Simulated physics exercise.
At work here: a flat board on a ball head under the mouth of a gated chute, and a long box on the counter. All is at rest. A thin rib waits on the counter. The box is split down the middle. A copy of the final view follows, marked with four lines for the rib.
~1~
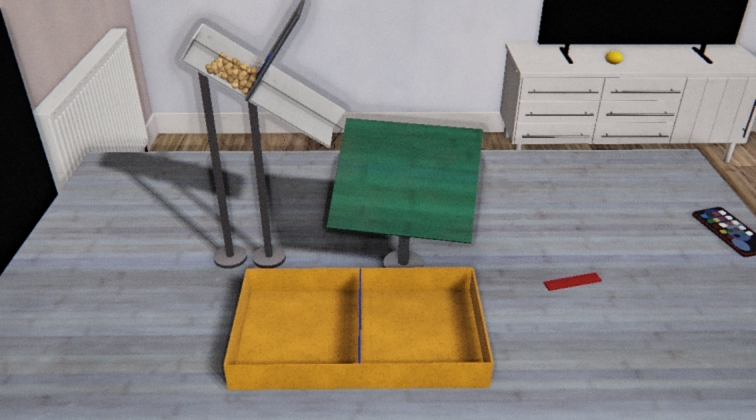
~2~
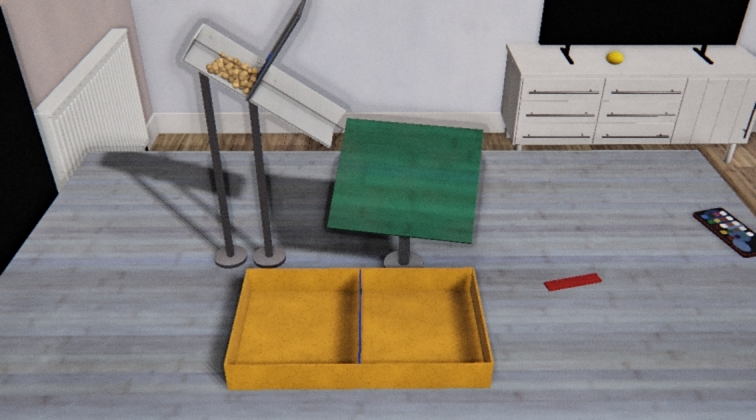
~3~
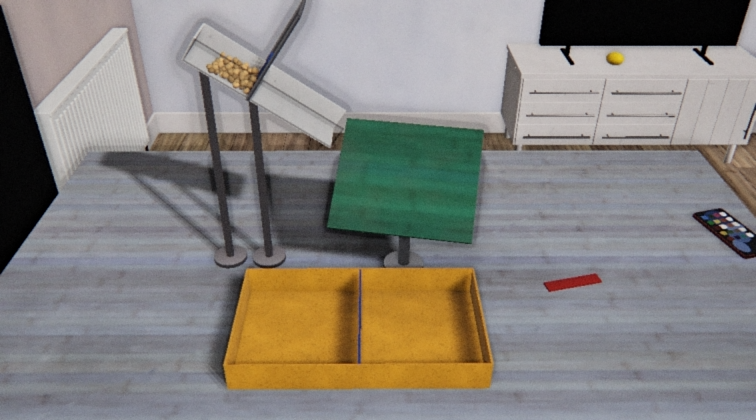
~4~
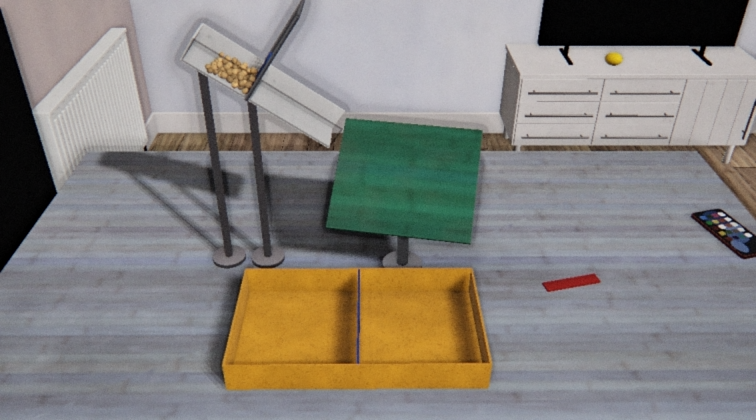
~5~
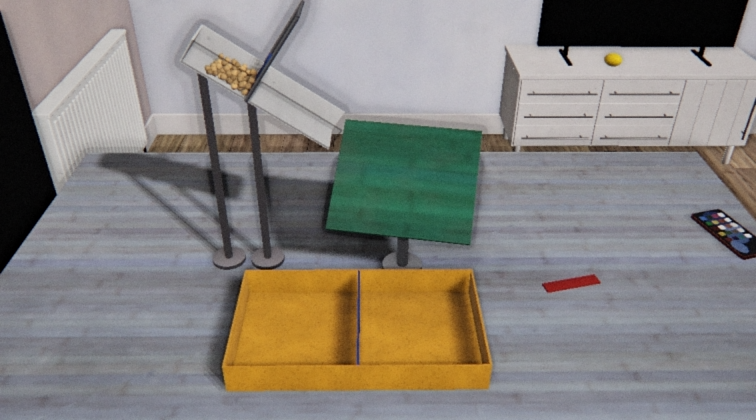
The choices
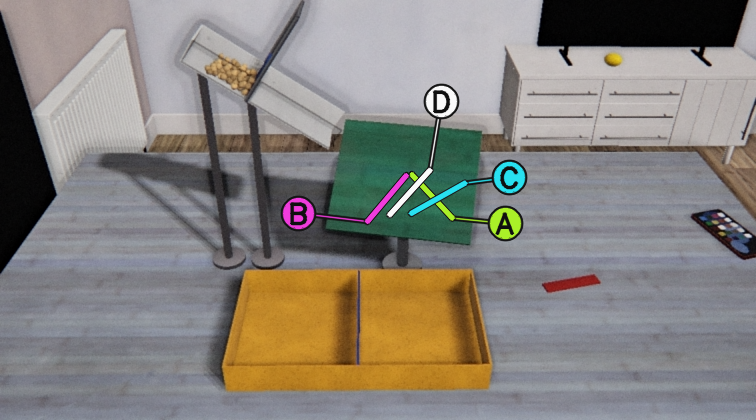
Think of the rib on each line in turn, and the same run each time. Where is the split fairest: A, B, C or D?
D is best.
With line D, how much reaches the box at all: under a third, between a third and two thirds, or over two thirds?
Over two thirds.
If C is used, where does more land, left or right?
The right half.
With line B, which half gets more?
More lands on the left.
On the marked copy, line A from (411, 174) to (452, 218); line B from (406, 175) to (367, 221); line C from (465, 183) to (411, 213); line D from (429, 170) to (389, 214).
If A is chosen, of what is caught, a small share in the left half, the bulk in the right.
If B is chosen, of what is caught, all but a few in the left half, a small share in the right.
If C is chosen, of what is caught, a small share in the left half, the bulk in the right.
If D is chosen, of what is caught, close to two thirds in the left half, close to a third in the right.
